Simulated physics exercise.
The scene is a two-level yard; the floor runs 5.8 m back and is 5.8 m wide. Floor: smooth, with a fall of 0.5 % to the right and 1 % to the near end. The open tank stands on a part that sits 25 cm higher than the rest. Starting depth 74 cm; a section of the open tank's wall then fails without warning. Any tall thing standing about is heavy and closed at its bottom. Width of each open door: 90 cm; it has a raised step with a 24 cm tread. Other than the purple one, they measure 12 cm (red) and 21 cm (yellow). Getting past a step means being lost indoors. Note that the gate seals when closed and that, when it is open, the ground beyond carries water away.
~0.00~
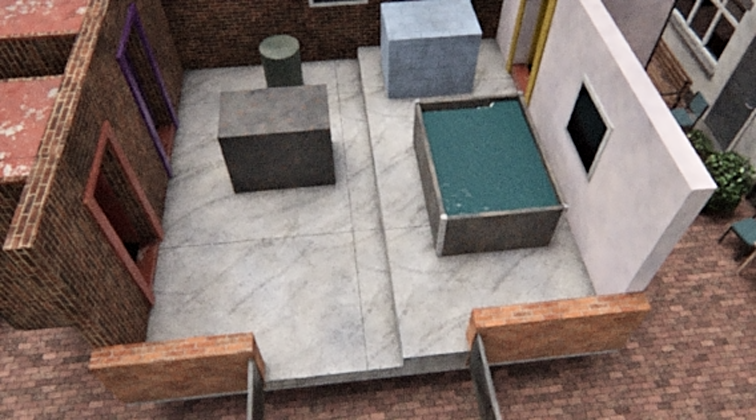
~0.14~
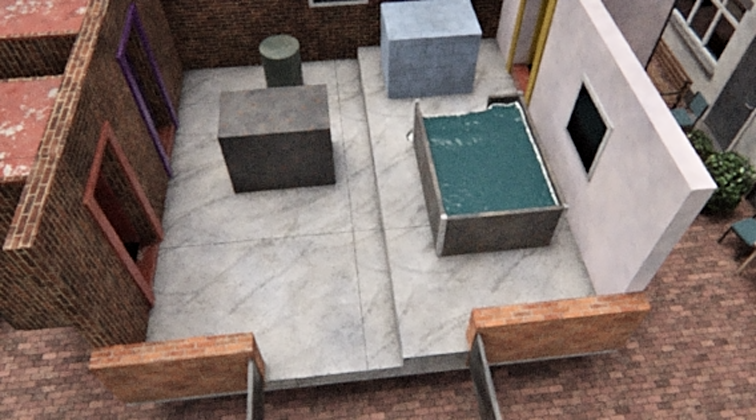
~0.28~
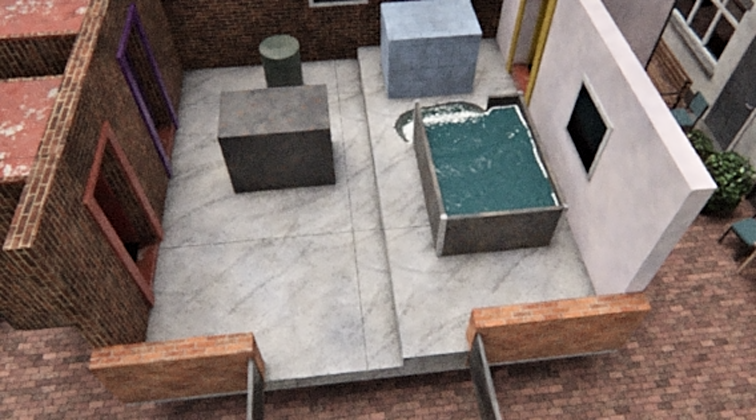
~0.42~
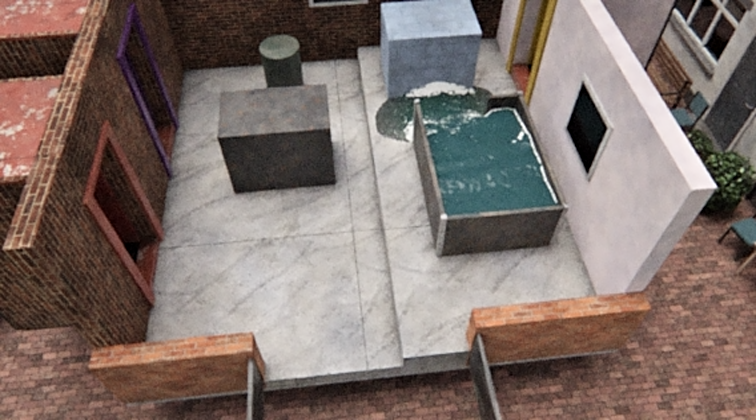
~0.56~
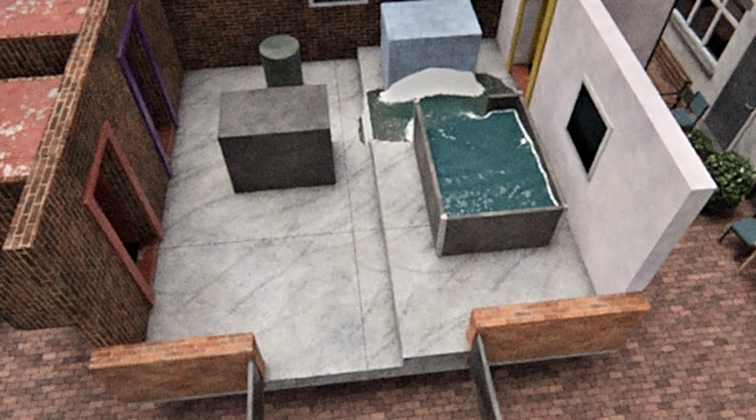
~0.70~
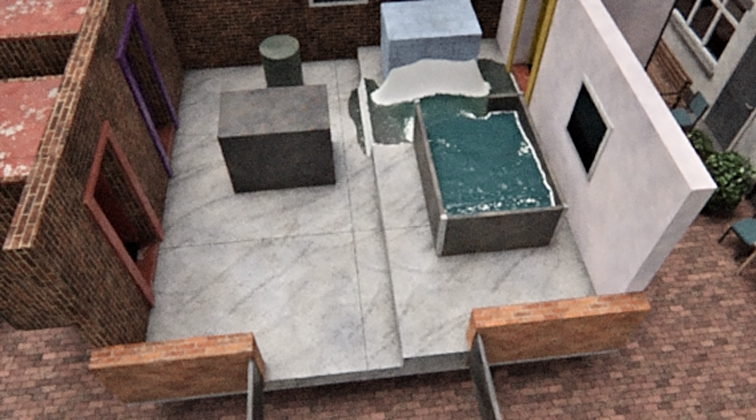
A small walled yard with a pale, streaked stone floor is seen from high above its near end, the camera fixed. A dark block and a green cylinder stand left of centre, a blue-grey block at the back, an open tank of teal water at right, with purple and red doorways at left. The tank's far side opens and water pours out, spreading foamy around the blue-grey block and leftward as the tank's level drops slightly.
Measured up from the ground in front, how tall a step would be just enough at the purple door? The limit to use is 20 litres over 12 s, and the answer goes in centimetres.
Close to 21 cm is just enough.
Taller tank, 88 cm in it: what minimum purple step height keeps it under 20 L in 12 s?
Then a height close to 27 cm.
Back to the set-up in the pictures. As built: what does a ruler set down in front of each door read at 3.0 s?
Red door: 0 cm; yellow door: 24 cm; purple door: 21 cm.
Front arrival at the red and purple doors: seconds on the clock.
Arrival times - red: 3.4 seconds; purple: 2.0 seconds.
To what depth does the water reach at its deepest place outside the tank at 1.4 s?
Max depth: Around 50 cm.
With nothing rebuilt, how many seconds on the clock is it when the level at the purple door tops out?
Approximately 2.8 s.
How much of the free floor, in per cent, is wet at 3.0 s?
Roughly 55 percent of the floor.
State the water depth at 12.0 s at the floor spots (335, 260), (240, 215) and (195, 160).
First 10, then 4, then 7 cm.
After 1.4 s water covers 20 % of the floor, deepest (50 cm) near (434, 103); it has not reached the purple door.
After 3.0 s water covers 55 % of the floor, deepest (30 cm) near (185, 71); 21 cm at the purple door, 18 litres in over its 18 cm step.
After 12.0 s water covers 90 % of the floor, deepest (10 cm) near (142, 375); 9 cm at the purple door, 35 litres in over its 18 cm step.
At the purple door as built, the water arrived by 2.0 s and peaked near 23 cm at 2.8 s.
Run again over the same 12 s with other heights there, 35 litres in over 18 cm, 9 litres over 24.5 cm. The limit of 20 litres is kept from about 21 cm up.
